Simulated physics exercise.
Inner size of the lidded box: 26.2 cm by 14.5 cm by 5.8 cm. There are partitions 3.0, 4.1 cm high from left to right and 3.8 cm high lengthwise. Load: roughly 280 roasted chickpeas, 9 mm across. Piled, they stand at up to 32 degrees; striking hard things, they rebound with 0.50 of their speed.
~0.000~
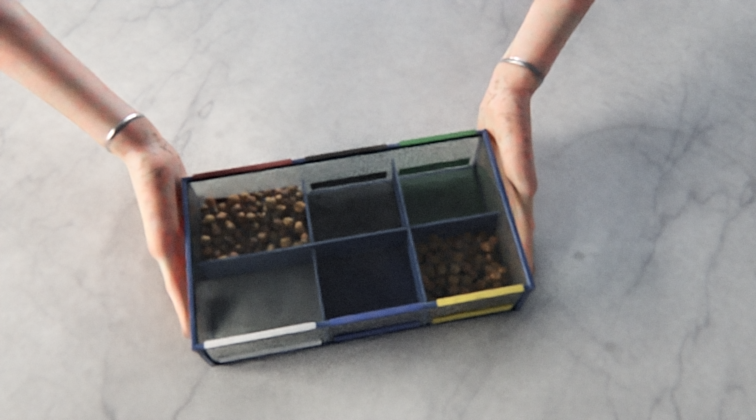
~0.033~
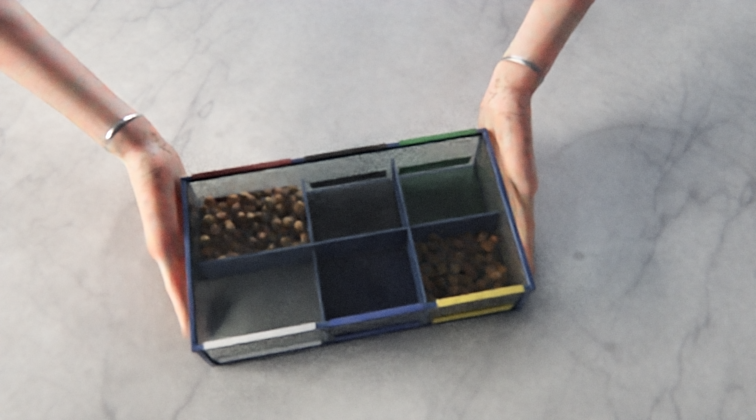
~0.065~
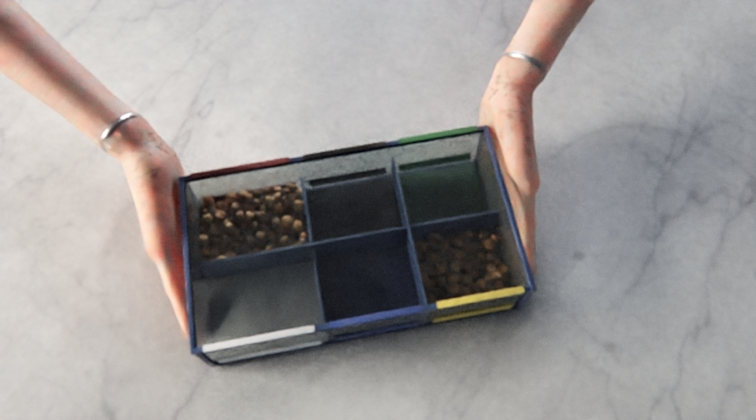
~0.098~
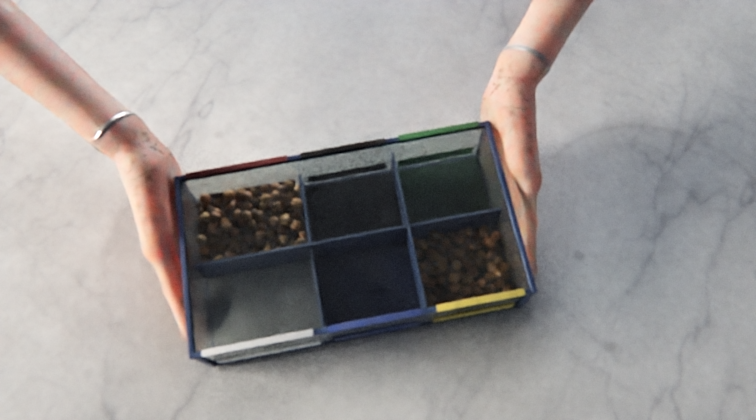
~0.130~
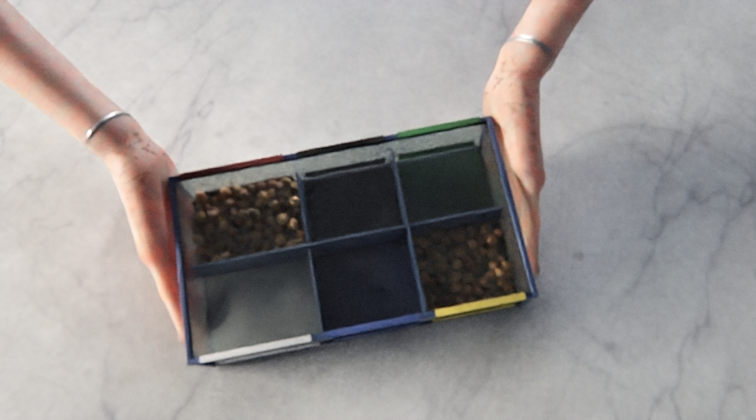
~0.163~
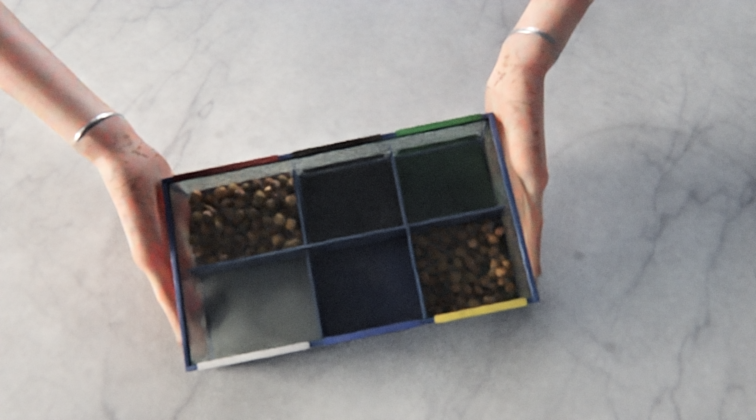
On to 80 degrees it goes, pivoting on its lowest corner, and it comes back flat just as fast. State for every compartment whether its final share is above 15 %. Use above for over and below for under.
Verdicts: Red above, blue below, green below, yellow above, white above, black below.
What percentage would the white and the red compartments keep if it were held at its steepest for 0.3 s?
Then, in per cent: White 20; red 50.
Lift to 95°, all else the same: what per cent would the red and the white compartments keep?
Red: 35; white: 35 (per cent).
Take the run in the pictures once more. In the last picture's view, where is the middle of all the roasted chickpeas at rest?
I'd say roughly (267, 291).
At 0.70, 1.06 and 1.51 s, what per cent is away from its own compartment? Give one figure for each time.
Roughly 5, 25, 25.
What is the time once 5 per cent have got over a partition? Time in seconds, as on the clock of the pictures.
Around 0.65 seconds.
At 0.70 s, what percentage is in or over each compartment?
Red 65 %, blue 0 %, green 0 %, yellow 30 %, white 5 %, black 0 %.
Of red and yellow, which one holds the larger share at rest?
The red one.
Then, at 0.70 s, tilt 80 degrees; red 65 %, yellow 30 %, white 5 %.
After 1.06 s, tilt 34 degrees; red 45 %, yellow 30 %, white 25 %.
Then, at 1.51 s, tilt 0 degrees; red 45 %, yellow 30 %, white 25 %.
At rest (2.0 s), red 45 %, blue 0 %, green 0 %, yellow 30 %, white 25 %, black 0 %.
